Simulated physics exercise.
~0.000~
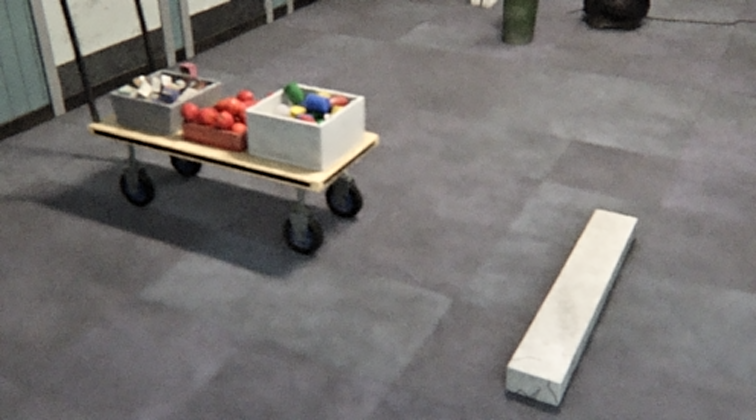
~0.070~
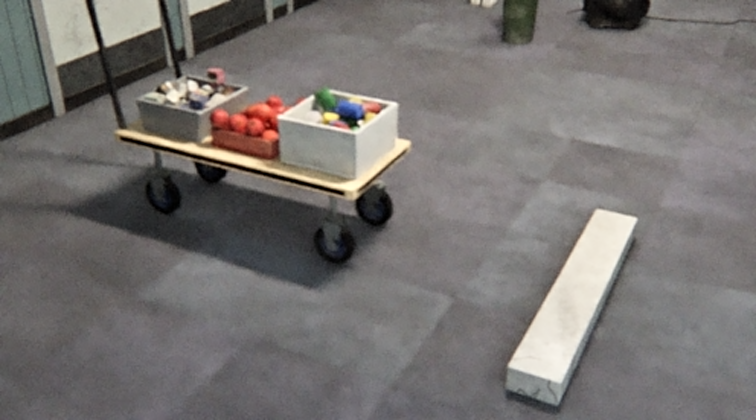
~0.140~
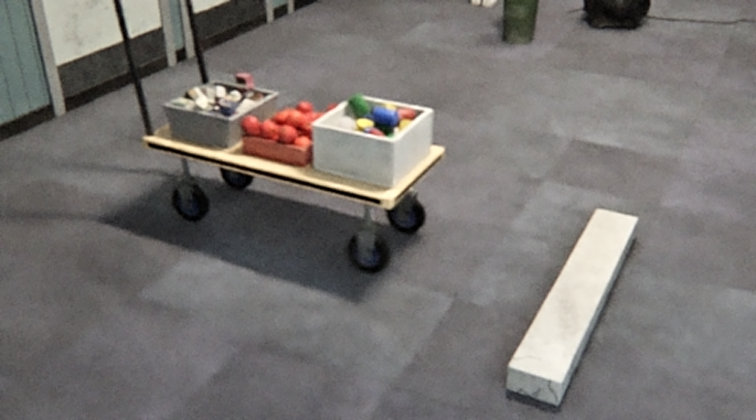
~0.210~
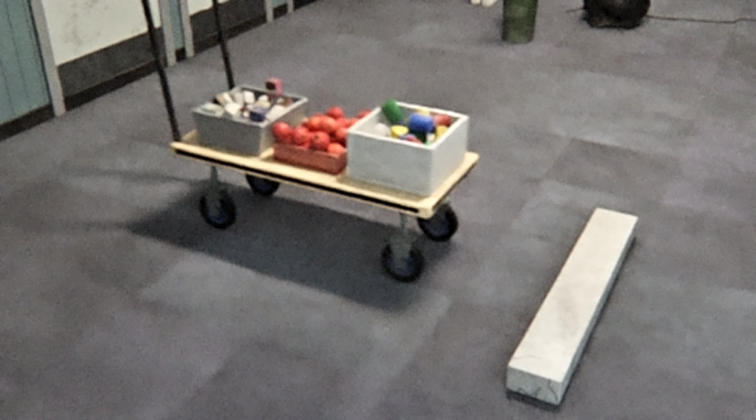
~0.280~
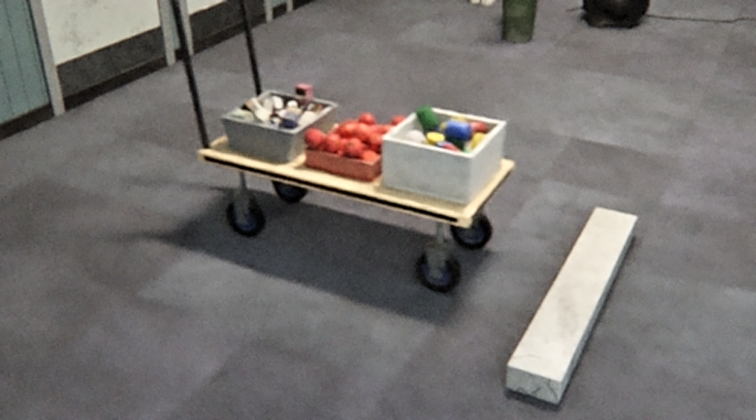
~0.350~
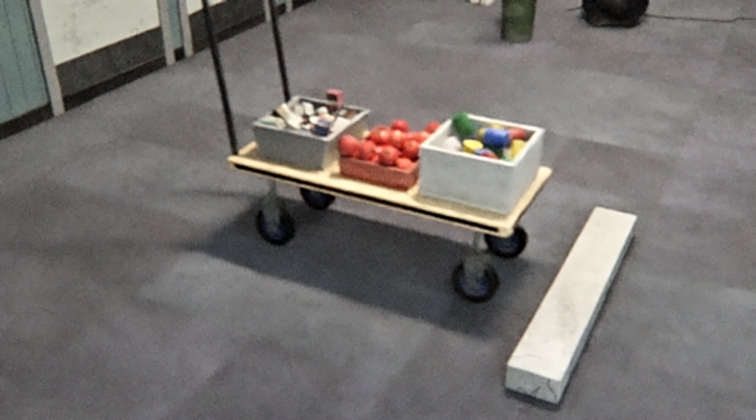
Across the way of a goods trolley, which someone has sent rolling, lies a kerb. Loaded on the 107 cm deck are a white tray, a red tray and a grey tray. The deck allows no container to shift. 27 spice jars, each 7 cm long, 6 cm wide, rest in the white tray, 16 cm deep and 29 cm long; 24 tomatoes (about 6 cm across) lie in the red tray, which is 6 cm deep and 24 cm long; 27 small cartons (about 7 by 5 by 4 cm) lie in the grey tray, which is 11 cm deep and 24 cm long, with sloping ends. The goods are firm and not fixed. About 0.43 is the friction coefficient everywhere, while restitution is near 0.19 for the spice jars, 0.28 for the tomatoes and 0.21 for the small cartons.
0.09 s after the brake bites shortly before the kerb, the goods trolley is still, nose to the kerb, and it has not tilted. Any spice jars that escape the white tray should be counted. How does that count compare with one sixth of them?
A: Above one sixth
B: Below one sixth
Answer: B.
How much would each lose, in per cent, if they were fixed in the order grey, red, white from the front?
In that case white tray 0, red tray 30, grey tray 10 per cent.
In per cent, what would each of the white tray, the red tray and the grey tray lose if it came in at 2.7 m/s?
In that case the white tray sheds 10 per cent of its load, the red tray 30 per cent, and the grey tray 10 per cent.
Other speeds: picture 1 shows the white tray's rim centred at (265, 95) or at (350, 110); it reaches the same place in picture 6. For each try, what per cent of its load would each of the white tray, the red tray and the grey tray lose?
Losses in order of the tries would be white tray 10 and 0 %, red tray 30 and 20 %, grey tray 10 and 10 %.
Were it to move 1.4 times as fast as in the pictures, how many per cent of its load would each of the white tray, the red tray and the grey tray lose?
White tray 0, red tray 20, grey tray 20 per cent.
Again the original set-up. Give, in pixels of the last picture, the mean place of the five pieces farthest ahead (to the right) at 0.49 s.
Mean position approx. (557, 185).
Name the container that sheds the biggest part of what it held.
The red tray is the one.
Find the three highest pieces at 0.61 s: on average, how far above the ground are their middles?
Height, averaged: Around 54 cm.
After 0.39 s, braking starts.
After 0.49 s, the white tray has all 27, the red tray is down by 3 of 24 and the grey tray is down by 1 of 27.
After 0.61 s, the white tray has all 27, the red tray is down by 6 of 24 and the grey tray is down by 2 of 27.
After 0.84 s, the white tray has all 27, the red tray is down by 6 of 24 and the grey tray is down by 3 of 27.
When it is over (at 1.34 s), the white tray has all 27, the red tray is down by 7 of 24 and the grey tray is down by 3 of 27. Asked share, 0 of 27, 0 per cent.
